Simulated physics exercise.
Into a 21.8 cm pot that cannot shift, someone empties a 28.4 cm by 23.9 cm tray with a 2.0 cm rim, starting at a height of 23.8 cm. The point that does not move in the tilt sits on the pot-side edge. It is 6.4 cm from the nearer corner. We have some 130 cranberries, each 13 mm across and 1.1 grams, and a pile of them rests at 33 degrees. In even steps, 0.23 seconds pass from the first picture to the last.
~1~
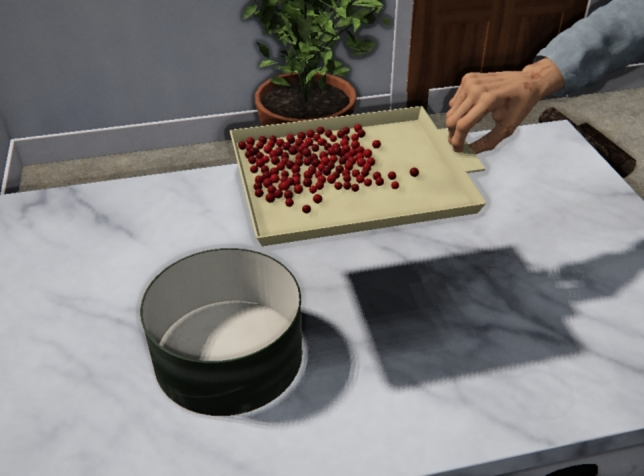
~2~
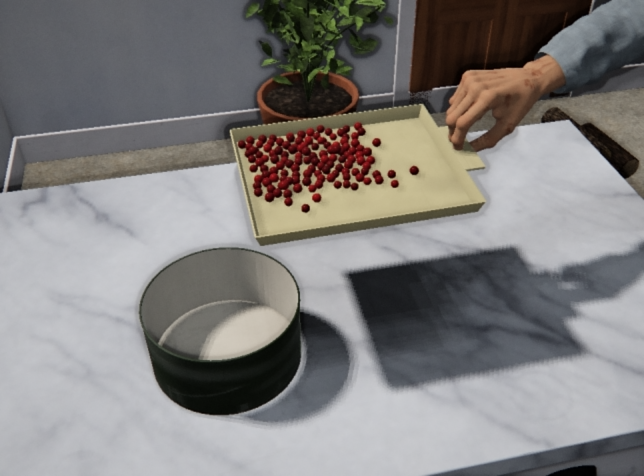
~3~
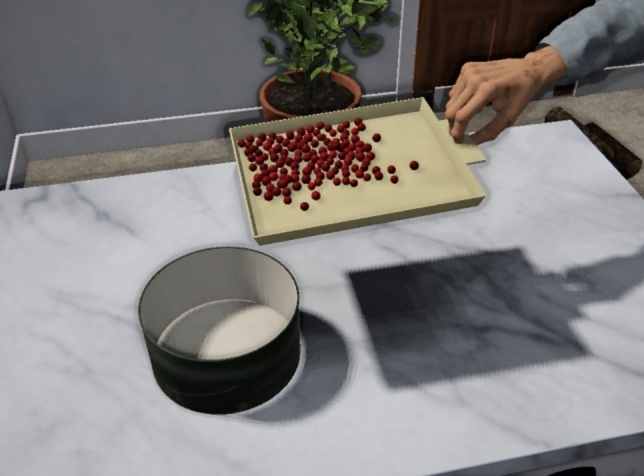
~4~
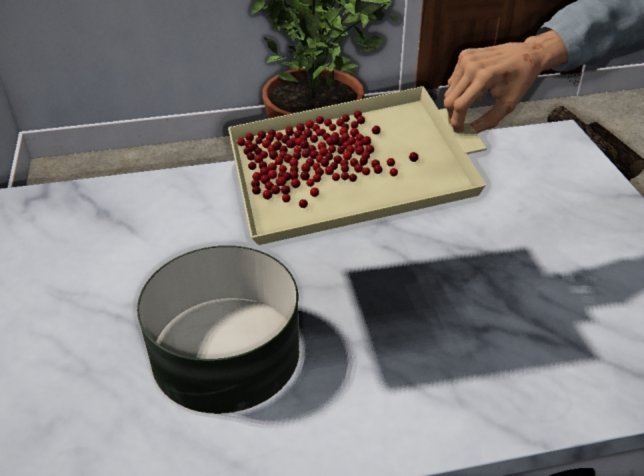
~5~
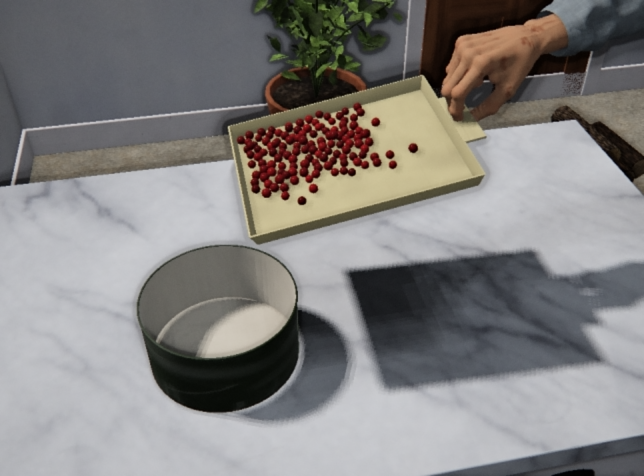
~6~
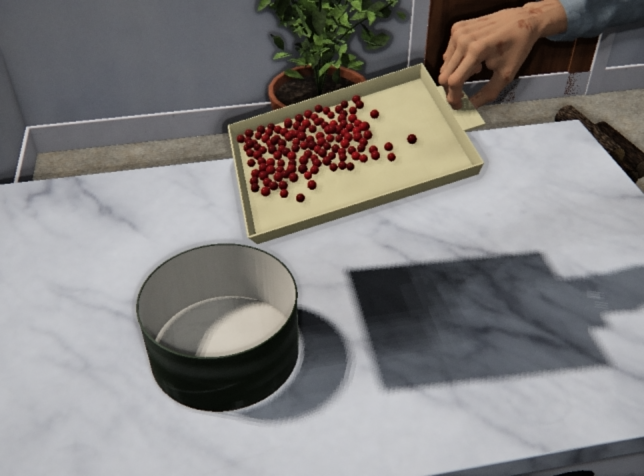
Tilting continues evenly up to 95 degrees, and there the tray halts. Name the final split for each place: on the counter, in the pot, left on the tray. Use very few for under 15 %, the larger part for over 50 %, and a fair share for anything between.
Counter: A fair share, pot: The larger part, left on the tray: Very few.
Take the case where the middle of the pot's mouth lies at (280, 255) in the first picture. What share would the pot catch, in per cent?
With the pot there, close to 25 per cent.
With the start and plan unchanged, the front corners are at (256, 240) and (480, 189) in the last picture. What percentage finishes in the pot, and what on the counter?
Pot 85 % / counter 15 %.
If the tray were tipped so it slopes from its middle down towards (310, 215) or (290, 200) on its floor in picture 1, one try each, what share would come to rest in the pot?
Near 95 and 95 per cent, in that order.
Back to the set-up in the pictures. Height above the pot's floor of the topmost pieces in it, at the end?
Roughly 2.0 cm up.
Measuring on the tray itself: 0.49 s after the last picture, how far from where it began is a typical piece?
It has moved some 4 cm from its start.
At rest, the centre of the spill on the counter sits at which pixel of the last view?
Centre of spill: Around pixel (179, 278).
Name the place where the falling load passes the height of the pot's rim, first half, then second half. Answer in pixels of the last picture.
It passes about (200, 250) first and (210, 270) afterwards.
Then, 0.49 s after the last picture, tilt 52 degrees; the tray holds 100 %, the pot 0 %.
Then, 0.82 s after the last picture, tilt 78 degrees; the tray holds 100 %, the pot 0 %.
Then, 1.24 s after the last picture, tilt 95 degrees; the tray holds 10 %, the pot 40 %.
In the end, counter 40 %, pot 60 %, tray 0 %.
